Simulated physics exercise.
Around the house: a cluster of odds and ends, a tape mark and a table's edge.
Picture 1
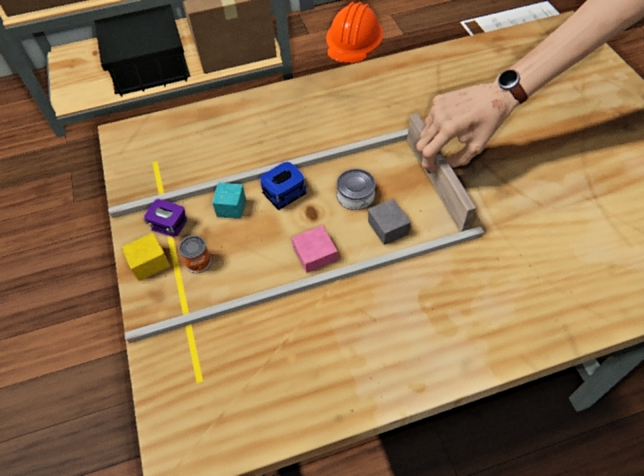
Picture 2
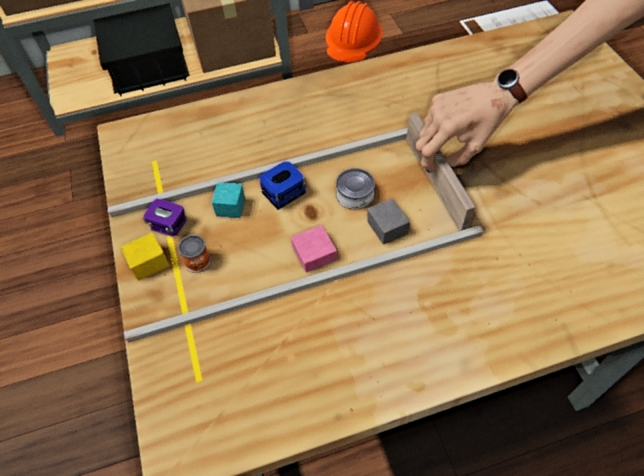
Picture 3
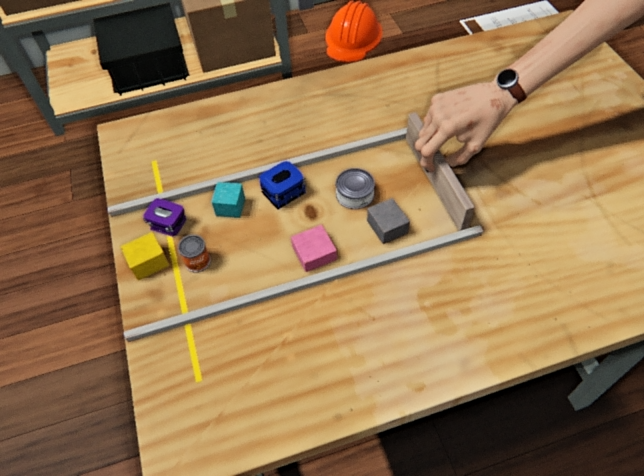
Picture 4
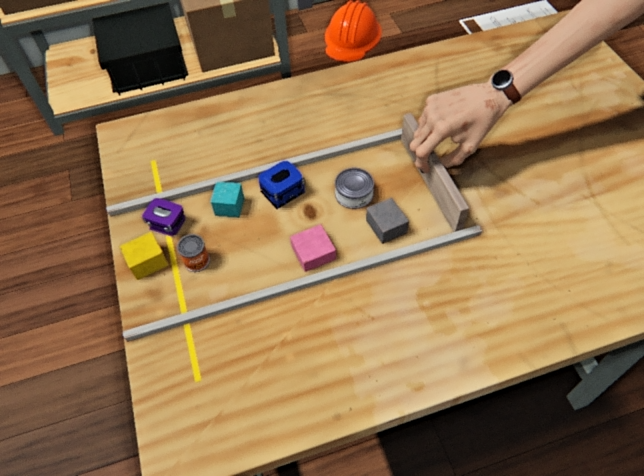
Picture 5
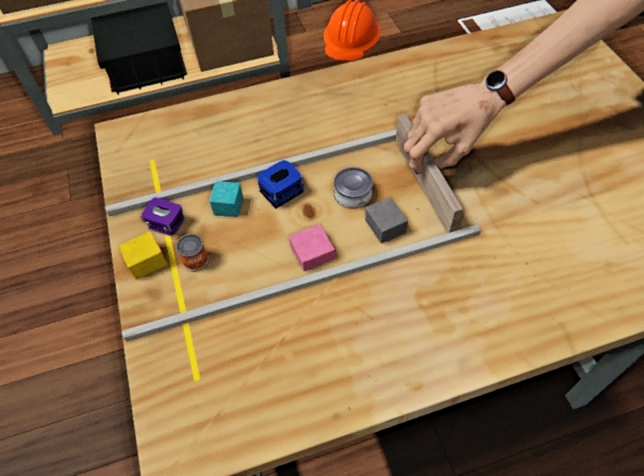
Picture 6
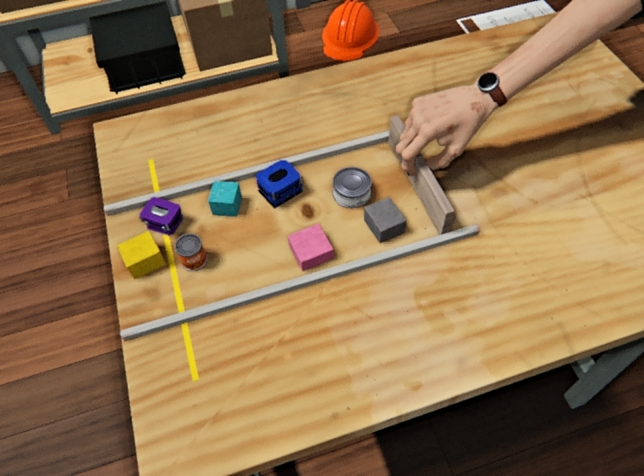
A hand slides a wooden board slightly left between two rails toward small, still objects.
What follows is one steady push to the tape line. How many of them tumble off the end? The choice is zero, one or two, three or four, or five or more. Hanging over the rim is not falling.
In the end the number that fall off is one or two.
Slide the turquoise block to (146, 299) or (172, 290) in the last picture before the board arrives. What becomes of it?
The turquoise block comes down; goes over.
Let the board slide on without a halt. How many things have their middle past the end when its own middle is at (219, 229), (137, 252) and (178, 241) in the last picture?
The counts: 0, 5 and 1.
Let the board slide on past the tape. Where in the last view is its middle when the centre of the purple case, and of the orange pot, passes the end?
About (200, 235), and (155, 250) for the other.
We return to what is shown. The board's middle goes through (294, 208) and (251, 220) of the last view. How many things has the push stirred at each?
The counts are 4 and 6.
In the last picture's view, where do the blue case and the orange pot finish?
First (140, 212), then (126, 273).
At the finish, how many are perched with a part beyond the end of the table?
The number is 2.
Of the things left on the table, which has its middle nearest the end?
The turquoise block ends nearest.
Soon after, none off yet; yellow block at rest near (142, 255); purple case at rest near (163, 217); orange pot at rest near (191, 253).
After that, none off yet; yellow block at rest near (142, 255); purple case moving near (155, 219); orange pot at rest near (191, 253).
In the end, the number that fall off is one or two; gone, purple case and yellow block.
